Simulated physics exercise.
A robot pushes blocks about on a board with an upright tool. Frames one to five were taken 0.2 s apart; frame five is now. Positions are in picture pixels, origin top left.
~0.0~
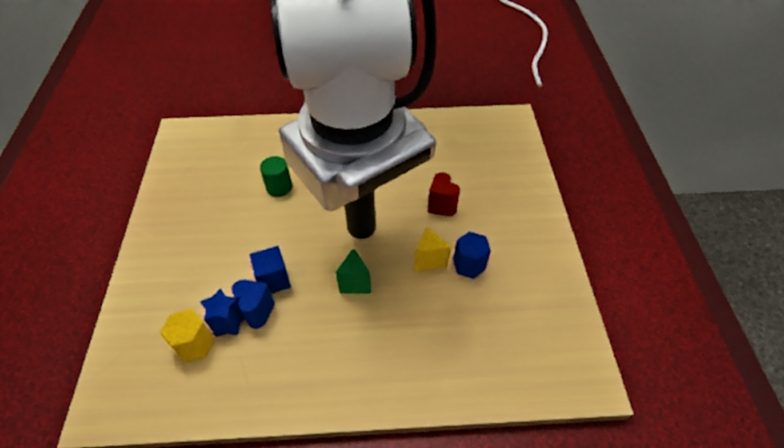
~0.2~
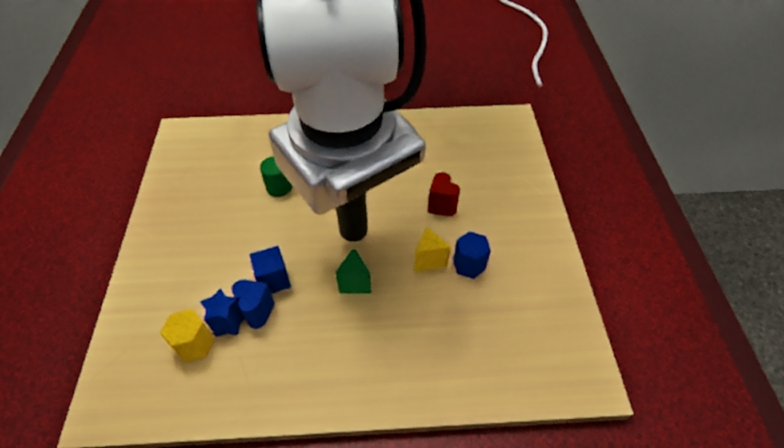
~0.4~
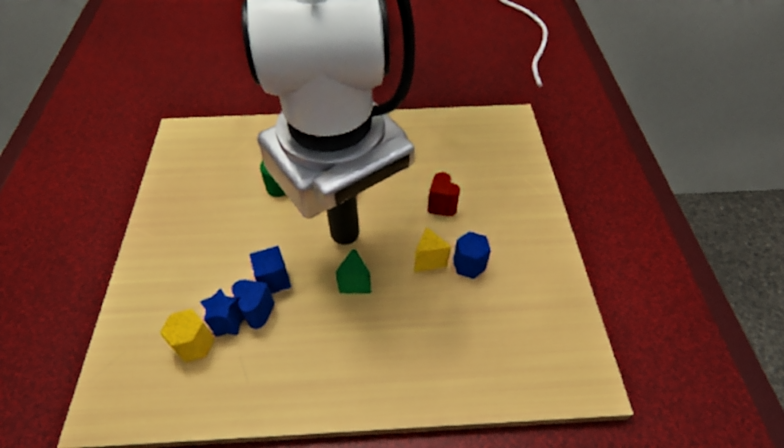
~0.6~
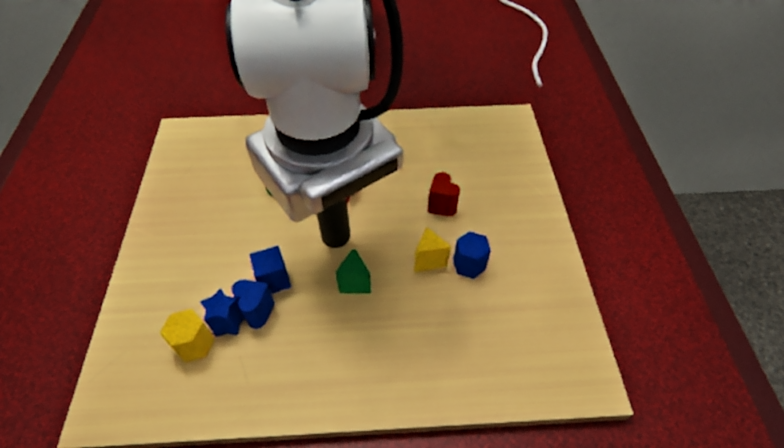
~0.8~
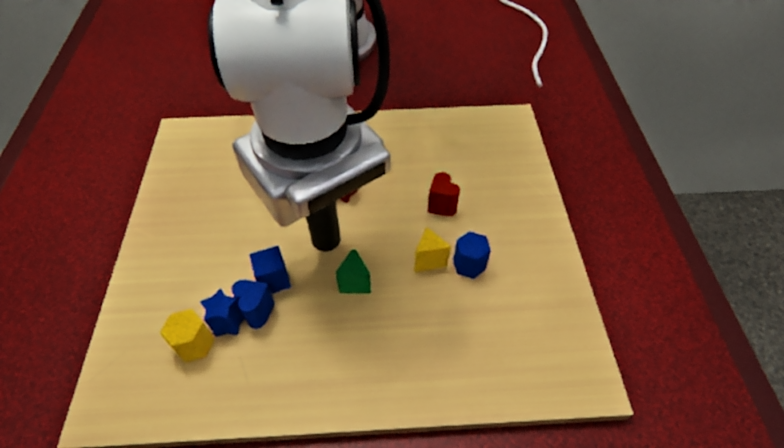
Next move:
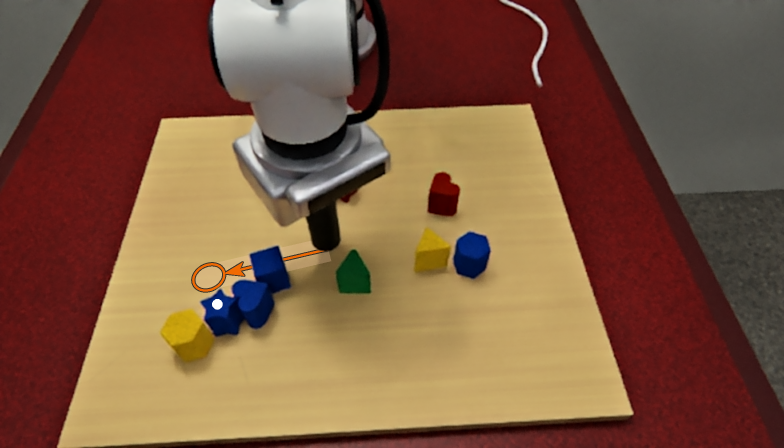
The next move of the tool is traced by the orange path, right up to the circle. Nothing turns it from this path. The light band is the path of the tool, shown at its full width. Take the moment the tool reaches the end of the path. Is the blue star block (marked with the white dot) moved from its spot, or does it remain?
That block stays in place.
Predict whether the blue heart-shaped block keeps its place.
The block moves away from its spot.
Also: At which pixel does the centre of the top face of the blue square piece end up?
Its top middle: (242, 274).
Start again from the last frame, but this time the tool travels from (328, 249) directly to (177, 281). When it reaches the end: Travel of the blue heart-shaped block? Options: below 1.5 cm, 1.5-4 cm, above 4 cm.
It shifts by less than 1.5 cm.
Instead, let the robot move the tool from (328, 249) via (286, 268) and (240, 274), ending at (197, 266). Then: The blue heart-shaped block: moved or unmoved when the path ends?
It is carried off its spot.
The line goes from (328, 249) to (209, 277); the dot is on the blue star block.
What follows on the original path. One third of the way, tool (286, 250); blue square piece (262, 264), turned 15° anticlockwise.
Two thirds of the way, tool (246, 259); blue heart-shaped block (250, 302); blue square piece (242, 274), turned 90° anticlockwise.
At the end, tool (204, 269); blue star block unmoved; blue heart-shaped block (250, 302); blue square piece (242, 274), turned 90° anticlockwise.
